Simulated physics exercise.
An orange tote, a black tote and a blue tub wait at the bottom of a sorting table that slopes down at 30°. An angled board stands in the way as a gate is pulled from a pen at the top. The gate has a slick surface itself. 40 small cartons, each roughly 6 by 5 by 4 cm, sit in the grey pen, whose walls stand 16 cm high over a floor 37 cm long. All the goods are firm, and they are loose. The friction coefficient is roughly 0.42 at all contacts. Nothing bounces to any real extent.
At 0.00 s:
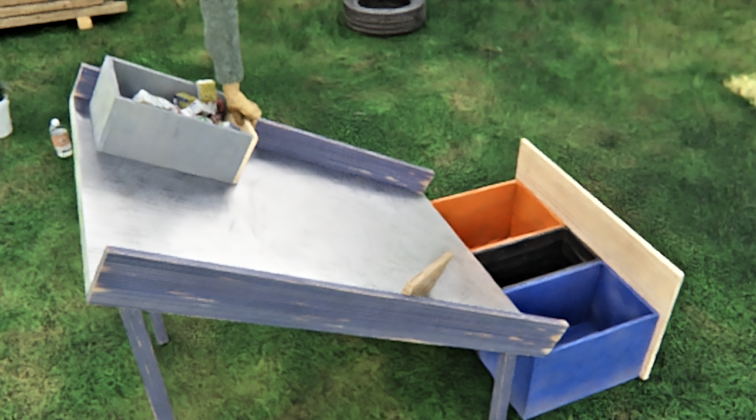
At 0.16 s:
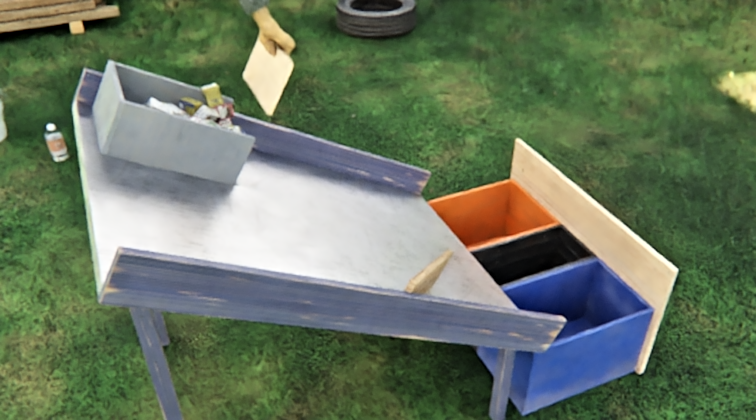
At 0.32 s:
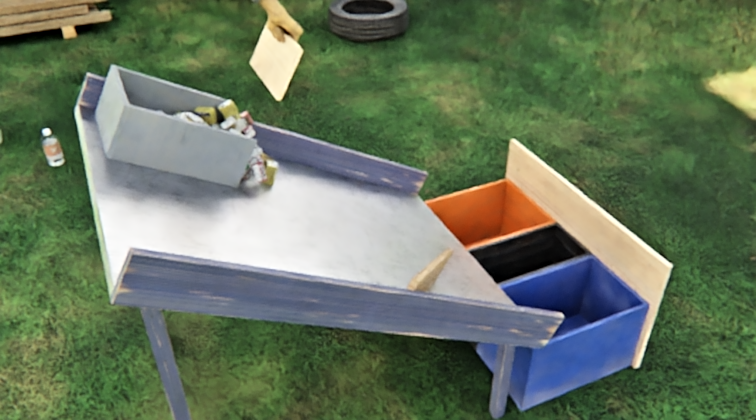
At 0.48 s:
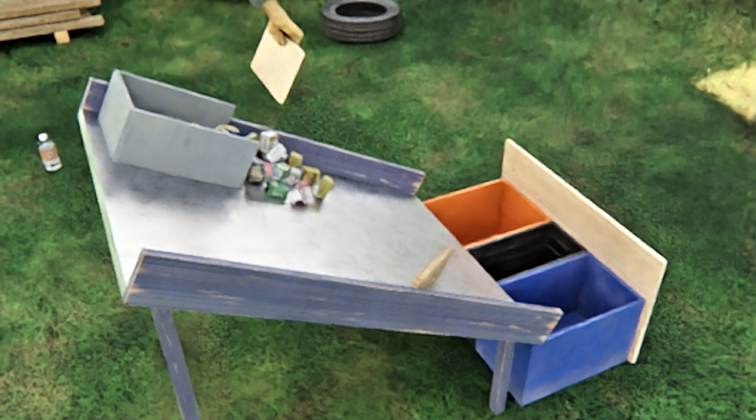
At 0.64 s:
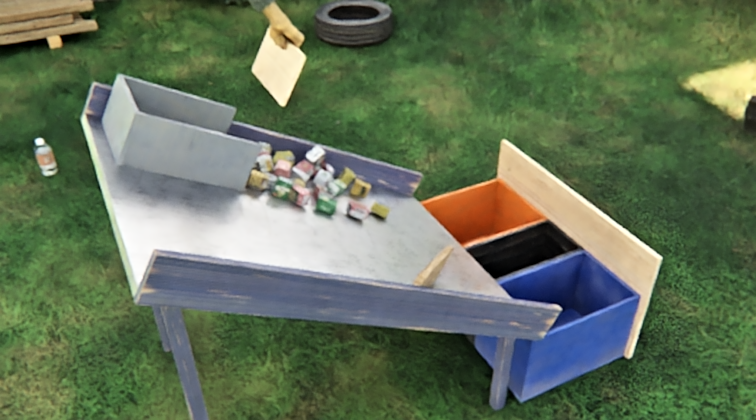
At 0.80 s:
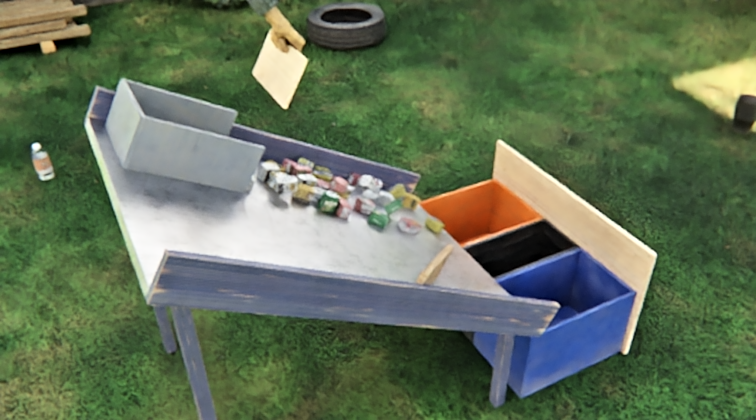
A gloved hand pulls a gate from the grey pen, and small cartons slide down the table.
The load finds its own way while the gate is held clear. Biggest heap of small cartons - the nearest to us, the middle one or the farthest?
Farthest.
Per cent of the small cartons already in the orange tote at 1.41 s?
Close to 70 in a hundred.
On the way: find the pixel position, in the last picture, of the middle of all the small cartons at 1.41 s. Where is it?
The middle of the load sits near (479, 246).
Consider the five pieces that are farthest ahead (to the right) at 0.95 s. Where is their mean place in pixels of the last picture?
Centre: About (448, 218) px.
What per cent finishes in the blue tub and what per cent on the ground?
First place roughly 0 per cent, second place roughly 0 per cent.
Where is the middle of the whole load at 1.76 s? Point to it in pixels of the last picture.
(488, 256).
After 0.95 s, 1 still in the grey pen, 3 in the orange tote, 32 on the slope and 4 in the air.
After 1.15 s, 11 in the orange tote, 2 in the black tote, 24 on the slope and 3 in the air.
After 1.41 s, 27 in the orange tote, 2 in the black tote, 9 on the slope and 2 in the air.
Final count (at 1.76 s), 38 in the orange tote and 2 in the black tote.
